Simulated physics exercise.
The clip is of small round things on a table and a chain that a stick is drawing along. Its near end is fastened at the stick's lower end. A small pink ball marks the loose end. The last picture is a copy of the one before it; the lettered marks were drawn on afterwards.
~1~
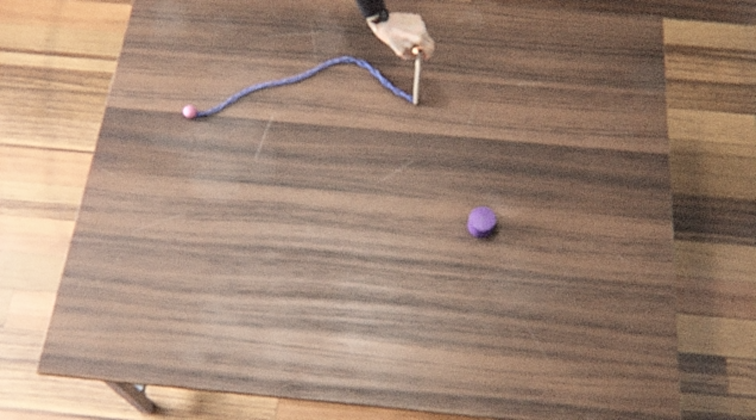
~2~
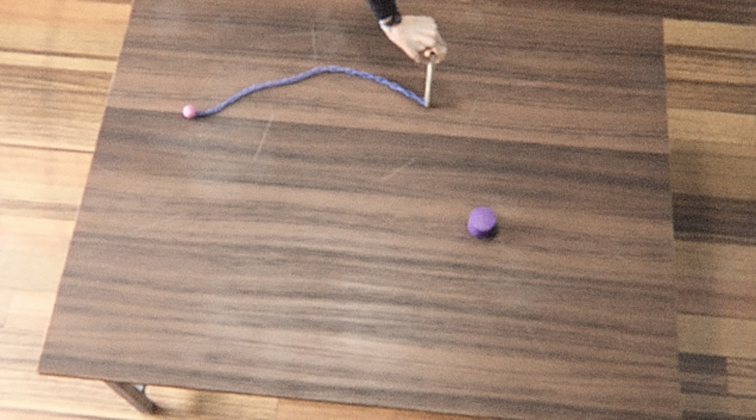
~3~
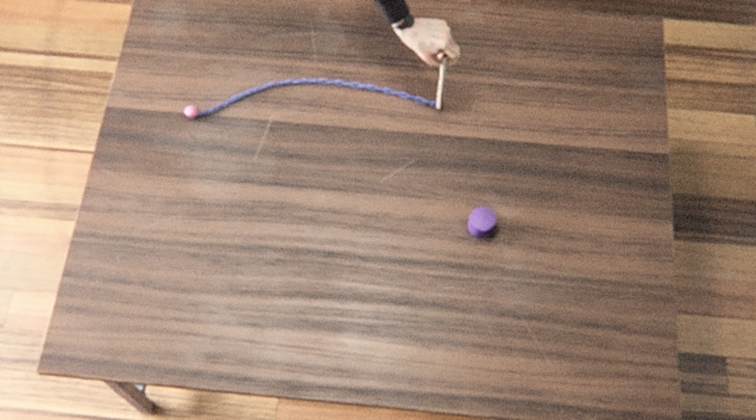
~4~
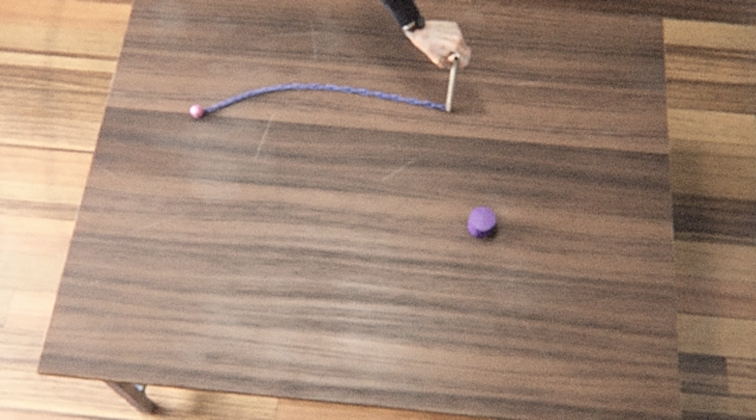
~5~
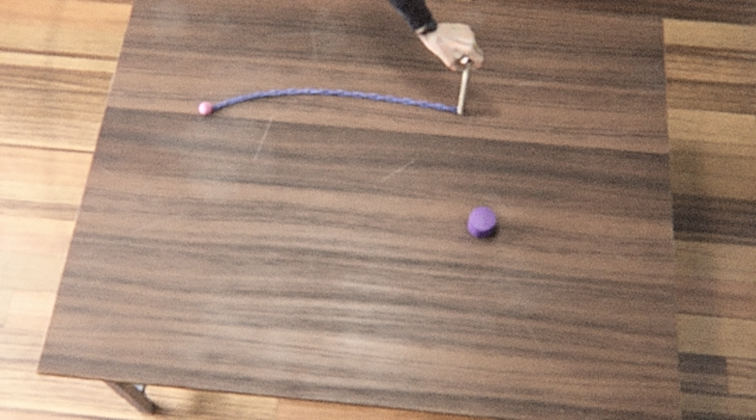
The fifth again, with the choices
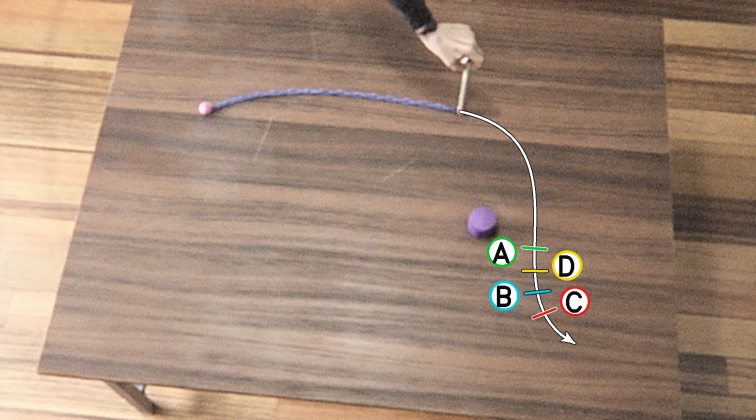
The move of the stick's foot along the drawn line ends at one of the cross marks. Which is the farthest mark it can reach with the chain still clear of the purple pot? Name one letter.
Mark D.
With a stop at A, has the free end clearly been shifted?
Yes.
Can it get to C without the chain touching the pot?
For that mark, no.
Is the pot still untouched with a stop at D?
Yes.
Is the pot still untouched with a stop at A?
Yes.
On the marked copy, A at (535, 248); B at (537, 292); C at (544, 313); D at (535, 271); the route from (461, 112) via (535, 213) to (574, 343).
Taking D. A third of the way, foot of the stick (519, 147), middle of the chain (392, 111), free end (266, 98).
Two thirds of the way, foot of the stick (535, 212), middle of the chain (428, 134), free end (306, 100).
When it is over, foot of the stick (535, 271), middle of the chain (449, 167), free end (340, 106); nothing has been touched.
As for the rest, A is safe but short; B brings the chain against the pot; C brings the chain against the pot.
